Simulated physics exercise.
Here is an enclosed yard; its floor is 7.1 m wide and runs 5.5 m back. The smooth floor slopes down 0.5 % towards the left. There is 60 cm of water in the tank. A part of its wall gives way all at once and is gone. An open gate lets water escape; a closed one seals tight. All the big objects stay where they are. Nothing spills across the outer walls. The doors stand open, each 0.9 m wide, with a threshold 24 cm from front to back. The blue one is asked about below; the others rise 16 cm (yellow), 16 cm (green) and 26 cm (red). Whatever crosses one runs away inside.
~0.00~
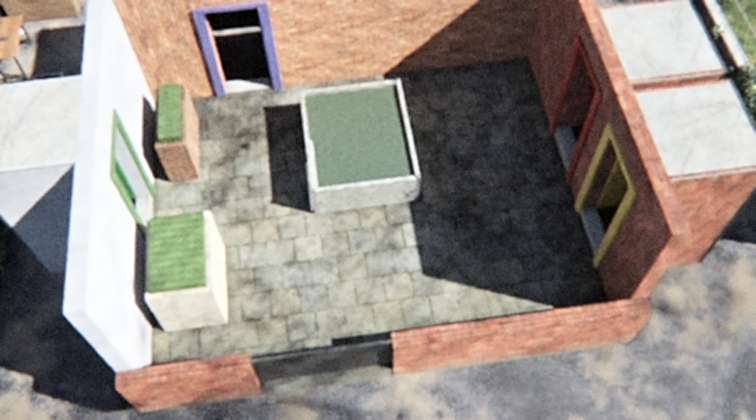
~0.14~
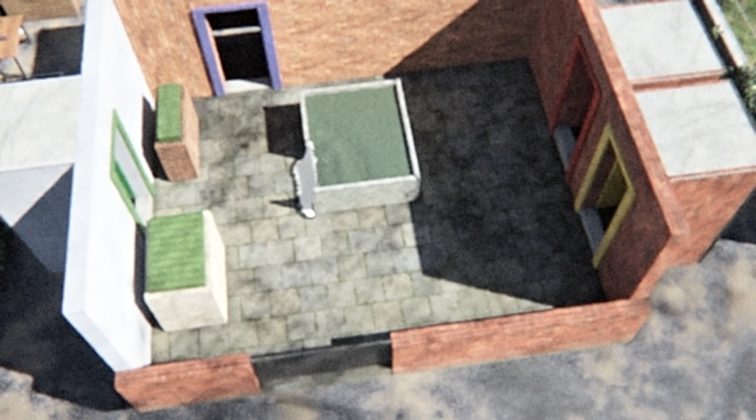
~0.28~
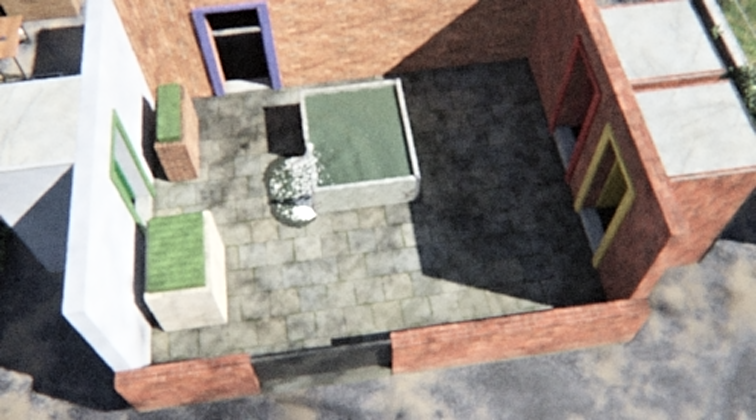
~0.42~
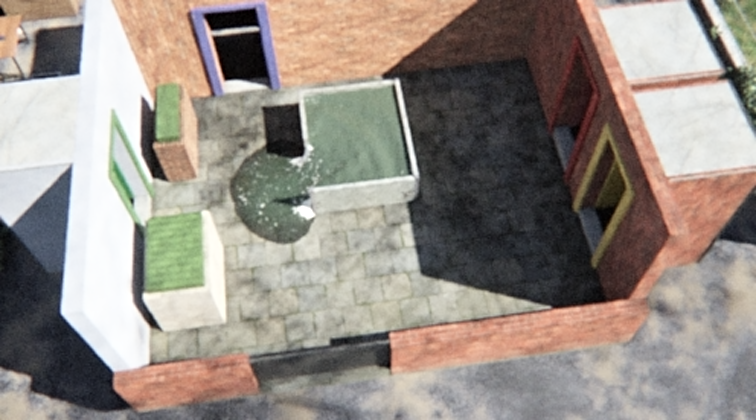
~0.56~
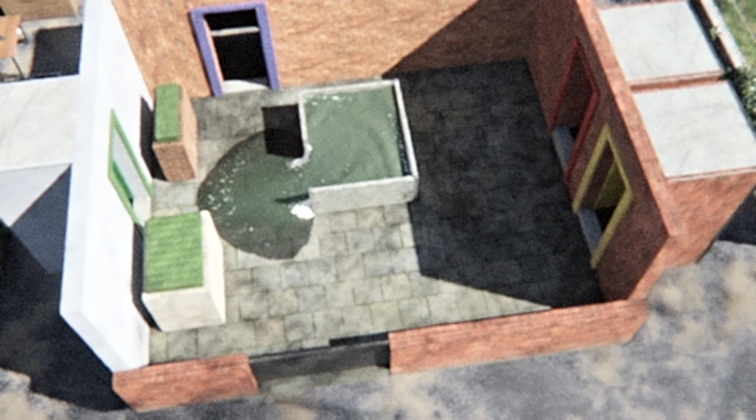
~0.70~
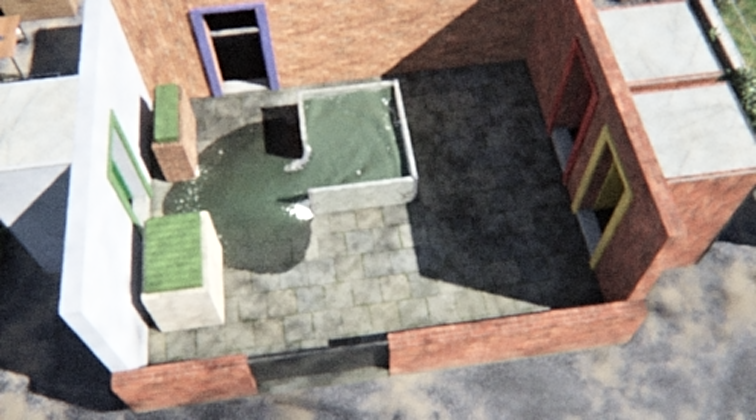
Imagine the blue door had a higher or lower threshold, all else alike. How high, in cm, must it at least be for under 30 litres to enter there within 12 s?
Close to 7.5 cm is just enough.
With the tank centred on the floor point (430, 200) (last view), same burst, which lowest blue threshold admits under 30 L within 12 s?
About 7.5 cm.
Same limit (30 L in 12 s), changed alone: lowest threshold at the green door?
About 23 cm at green.
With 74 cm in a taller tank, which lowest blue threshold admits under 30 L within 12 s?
Some 9.5 cm.
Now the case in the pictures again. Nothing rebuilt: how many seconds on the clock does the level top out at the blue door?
At about 3.6 s.
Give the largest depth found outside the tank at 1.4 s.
Up to some 36 cm.
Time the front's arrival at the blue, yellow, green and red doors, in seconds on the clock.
Blue 1.8 s, yellow 7.5 s, green 0.8 s, red 8.0 s.
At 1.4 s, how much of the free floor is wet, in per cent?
Some 20 per cent of it.
After 1.4 s water covers 20 % of the floor, deepest (36 cm) near (150, 250); it has not reached the blue door.
After 3.0 s water covers 35 % of the floor, deepest (32 cm) near (152, 106); 9 cm at the blue door, 7 litres in over its 5 cm threshold.
After 12.0 s water covers 100 % of the floor, deepest (8 cm) near (148, 388); 6 cm at the blue door, 75 litres in over its 5 cm threshold.
At the blue door as built, the water arrived by 1.8 s and peaked near 11 cm at 3.6 s.
Run again over the same 12 s with other heights there, 53 litres in over 6 cm, 18 litres over 8.5 cm. The limit of 30 litres is kept from about 7.5 cm up.
